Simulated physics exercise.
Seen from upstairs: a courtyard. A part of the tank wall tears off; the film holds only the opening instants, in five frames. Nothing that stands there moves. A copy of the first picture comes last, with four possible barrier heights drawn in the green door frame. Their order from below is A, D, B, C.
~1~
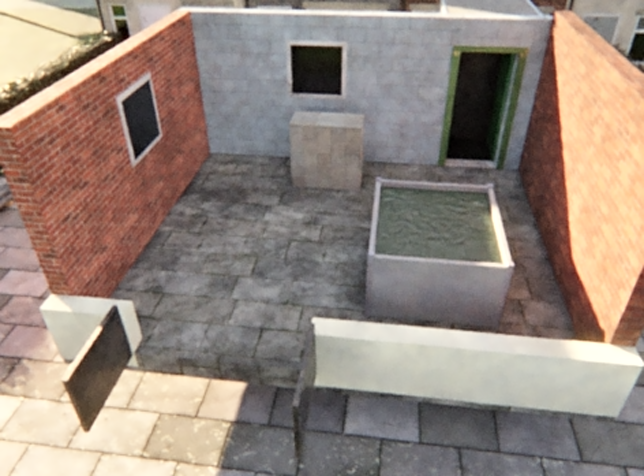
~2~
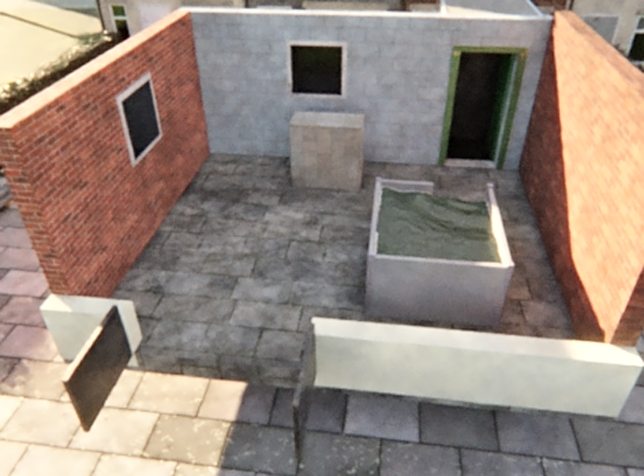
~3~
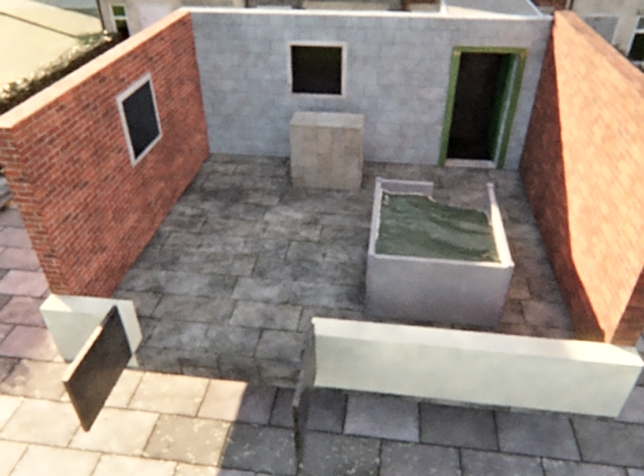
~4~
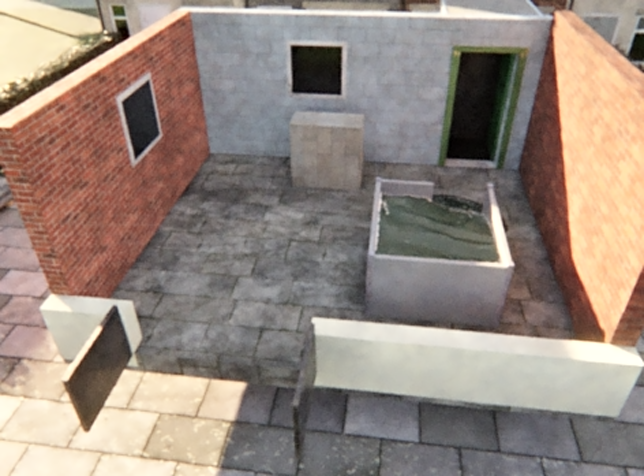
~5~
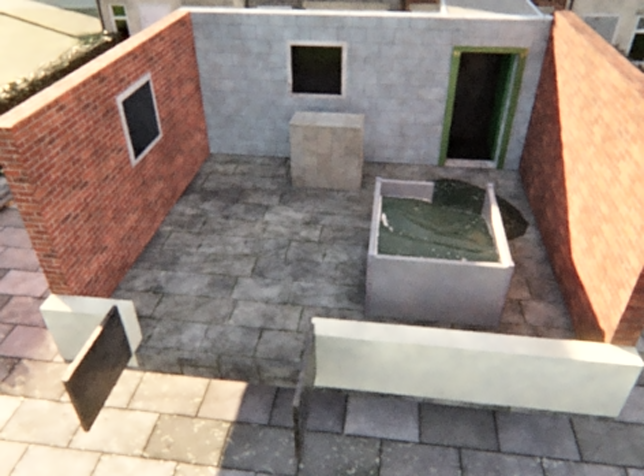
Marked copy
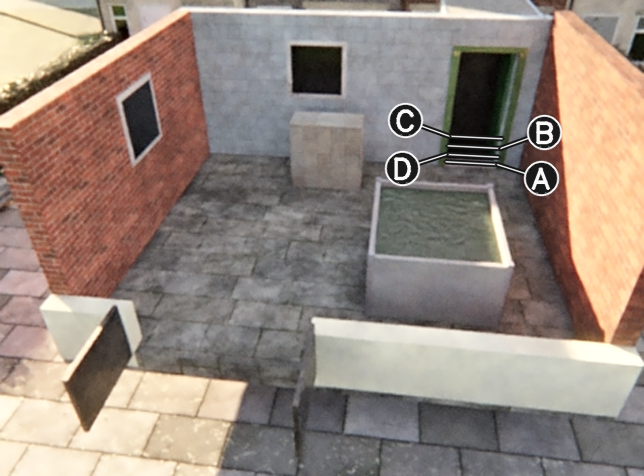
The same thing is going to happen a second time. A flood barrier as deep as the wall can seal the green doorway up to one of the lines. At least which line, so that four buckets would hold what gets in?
Choose B.
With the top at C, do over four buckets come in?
No, that is safe.
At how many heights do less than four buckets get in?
Two of the four.
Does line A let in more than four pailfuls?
Yes, it does.
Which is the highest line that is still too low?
The answer is D.
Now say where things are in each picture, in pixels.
The first picture shows water in the tank at rest, its middle at (435, 223); foot of the green doorway at (470, 167); open gate at (220, 306).
In the second picture, water covers 1 % of the ground, its front hidden from here.
In the third picture, water covers 3 % of the ground, its front hidden from here.
In the fourth picture, water covers 6 % of the ground, its front hidden from here.
In the fifth picture, 12 % of the ground under water, visible out to (459, 182).
In white, A at (471, 163); B at (473, 147); C at (475, 137); D at (472, 155); from the bottom up A, D, B, C.
With A, dozens of bucketfuls pour in.
With B, a splash gets over, under a bucket.
With C, nothing gets over.
With D, about 10 bucketfuls get in.
